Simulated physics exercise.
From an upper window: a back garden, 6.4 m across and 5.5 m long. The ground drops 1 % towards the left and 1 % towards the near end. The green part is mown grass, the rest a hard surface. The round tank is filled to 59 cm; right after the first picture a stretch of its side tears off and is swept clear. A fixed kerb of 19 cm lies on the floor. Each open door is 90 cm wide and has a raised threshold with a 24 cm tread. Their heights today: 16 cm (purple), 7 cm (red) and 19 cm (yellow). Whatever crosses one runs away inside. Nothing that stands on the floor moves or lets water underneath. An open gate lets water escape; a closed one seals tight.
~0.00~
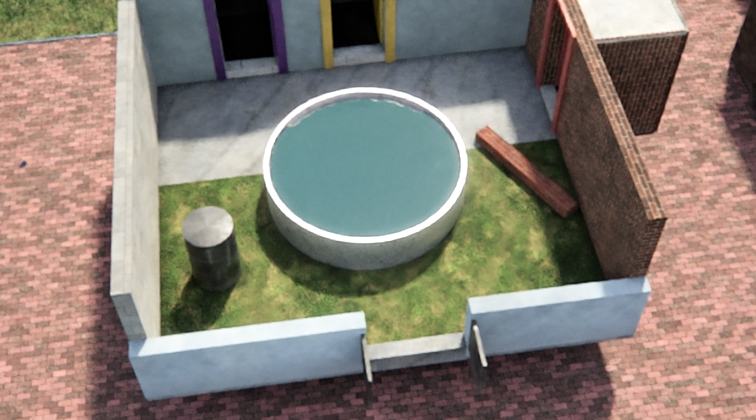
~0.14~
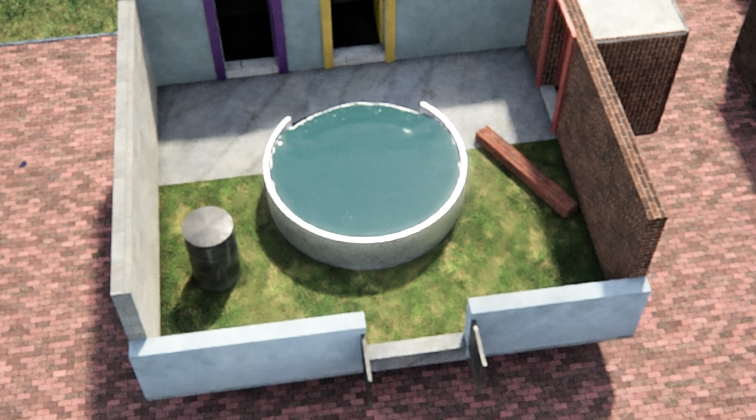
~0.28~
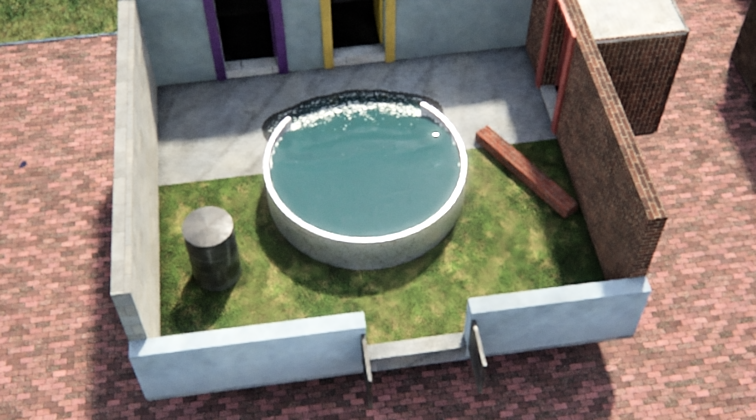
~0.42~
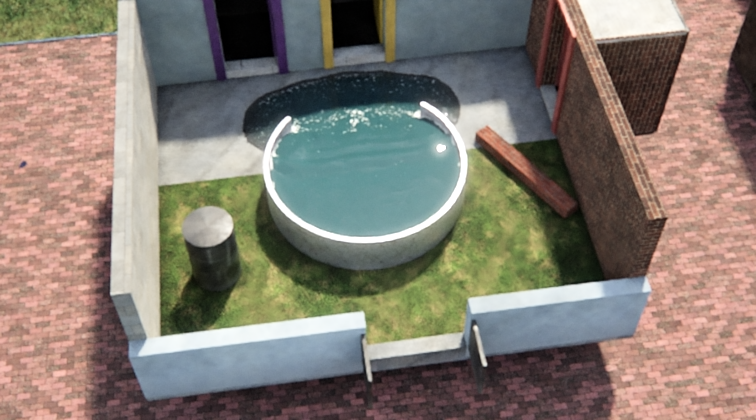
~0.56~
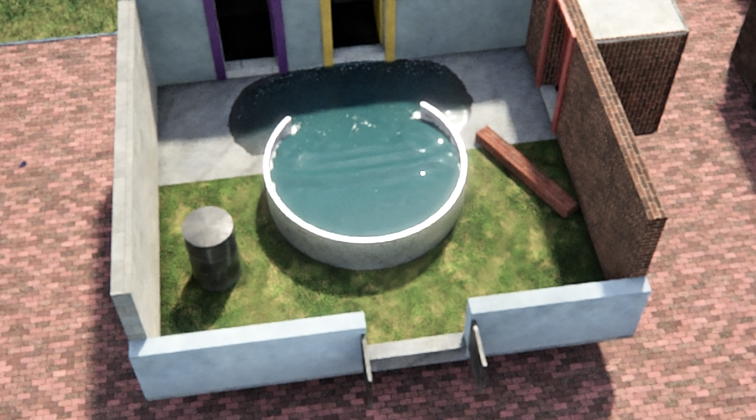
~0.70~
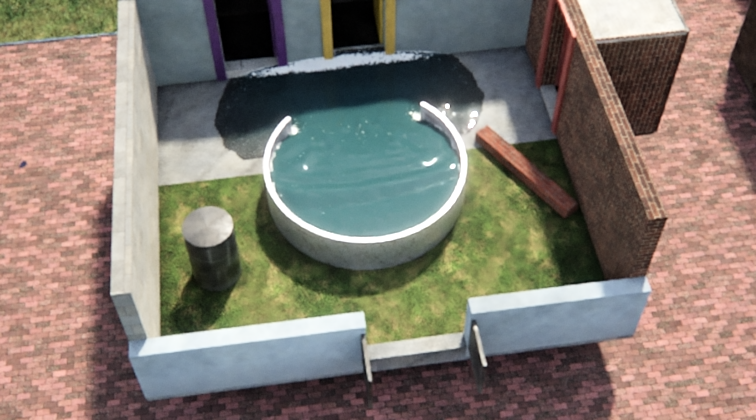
Water pouring from a round tank after its far rim breaks away, spreading across the grey paving of a walled back garden.
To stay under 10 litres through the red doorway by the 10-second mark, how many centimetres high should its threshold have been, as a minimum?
Close to 17 cm is just enough.
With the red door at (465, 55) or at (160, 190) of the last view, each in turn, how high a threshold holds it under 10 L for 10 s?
About 16 and 11.5 cm.
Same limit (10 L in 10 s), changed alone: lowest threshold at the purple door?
Roughly 26 cm at purple.
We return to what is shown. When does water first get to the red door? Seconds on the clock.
Arrival: Red 1.8 s.
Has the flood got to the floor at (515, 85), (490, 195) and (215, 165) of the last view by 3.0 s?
In that order: Flooded, still dry, under water.
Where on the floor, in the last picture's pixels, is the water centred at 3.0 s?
Around (349, 138).
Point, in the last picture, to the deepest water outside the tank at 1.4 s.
Near (327, 71).
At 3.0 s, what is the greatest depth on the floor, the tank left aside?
About 37 cm.
After 1.4 s water covers 30 % of the floor, deepest (43 cm) near (327, 71); it has not reached the red door.
After 3.0 s water covers 45 % of the floor, deepest (37 cm) near (158, 97); 16 cm at the red door, 9 litres in over its 7 cm threshold.
After 10.0 s water covers 95 % of the floor, deepest (16 cm) near (162, 372); 9 cm at the red door, 178 litres in over its 7 cm threshold.
At the red door as built, the water arrived by 1.9 s and peaked near 18 cm at 6.2 s.
With a threshold of 15 cm, 24 litres would have come in within the 10 s; with 20.5 cm, 2 litres. So under 10 litres takes about 17 cm.
